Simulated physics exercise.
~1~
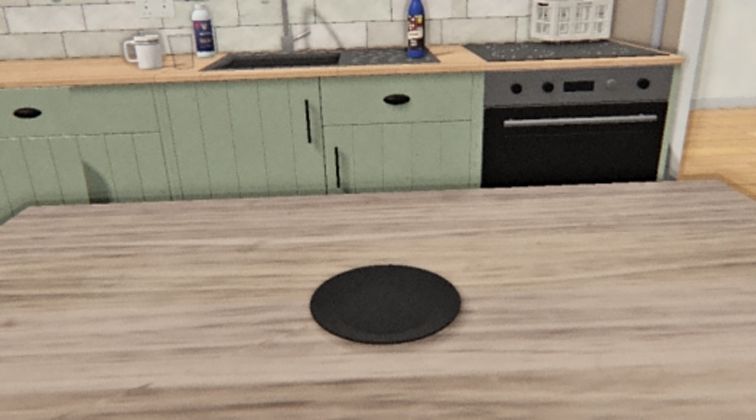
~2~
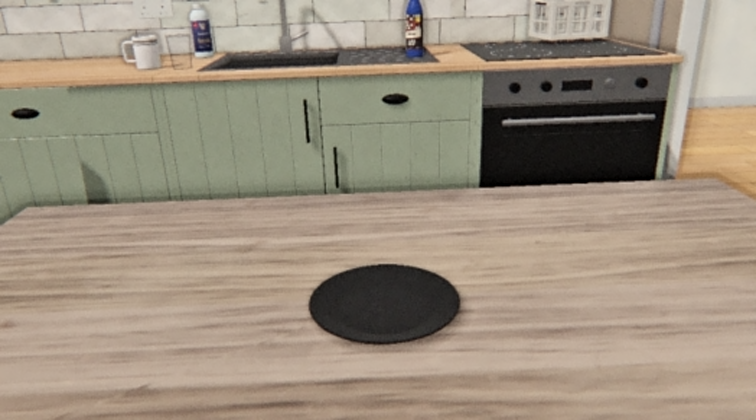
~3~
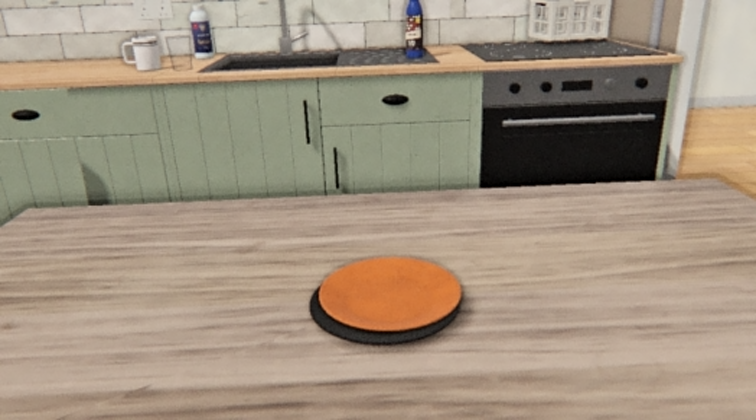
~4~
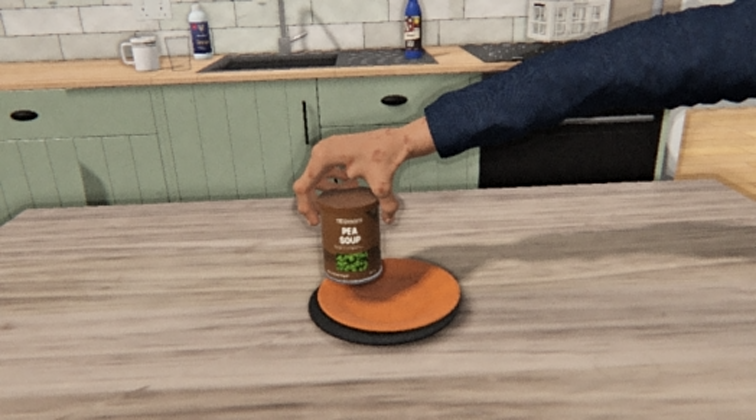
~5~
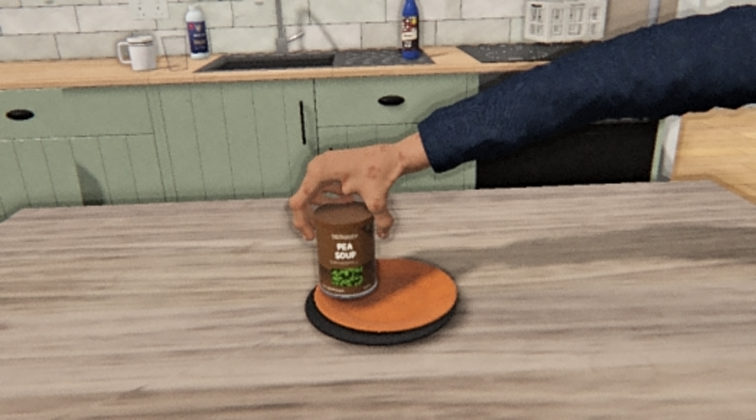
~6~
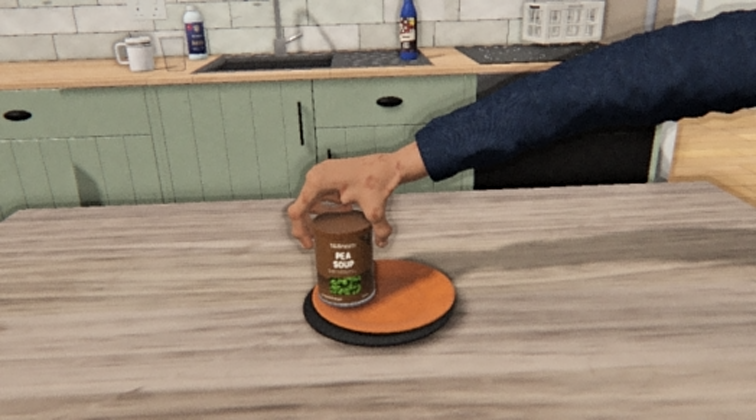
On a wooden table, an orange disc appears on a black plate and a hand lowers a soup can onto it.
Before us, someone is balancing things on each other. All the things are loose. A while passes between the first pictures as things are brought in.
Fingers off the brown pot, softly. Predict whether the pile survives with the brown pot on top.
It survives.
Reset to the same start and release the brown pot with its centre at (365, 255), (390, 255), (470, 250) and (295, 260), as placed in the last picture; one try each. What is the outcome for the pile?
Attempt one, the pile survives; attempt two, it survives; attempt three, it falls over; attempt four, it falls over.
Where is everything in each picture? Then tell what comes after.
In the first picture, the last thing is not in view yet; black plate (385, 305).
In the second picture, the last thing is not in view yet; black plate (384, 305).
In the third picture, the last thing is not in view yet.
In the fourth picture, still above its spot; brown pot (351, 234).
In the fifth picture, still above its spot; brown pot (346, 249).
In the sixth picture, in place under the hand; brown pot (345, 258).
Then, 0.50 s later than the last frame, all is still.
Then, 1.30 s later than the last frame, brown pot resting near (345, 258).
When it is over, all 3 as before. End places, in pixels of the last picture, brown pot near (345, 258). The pile stays up.
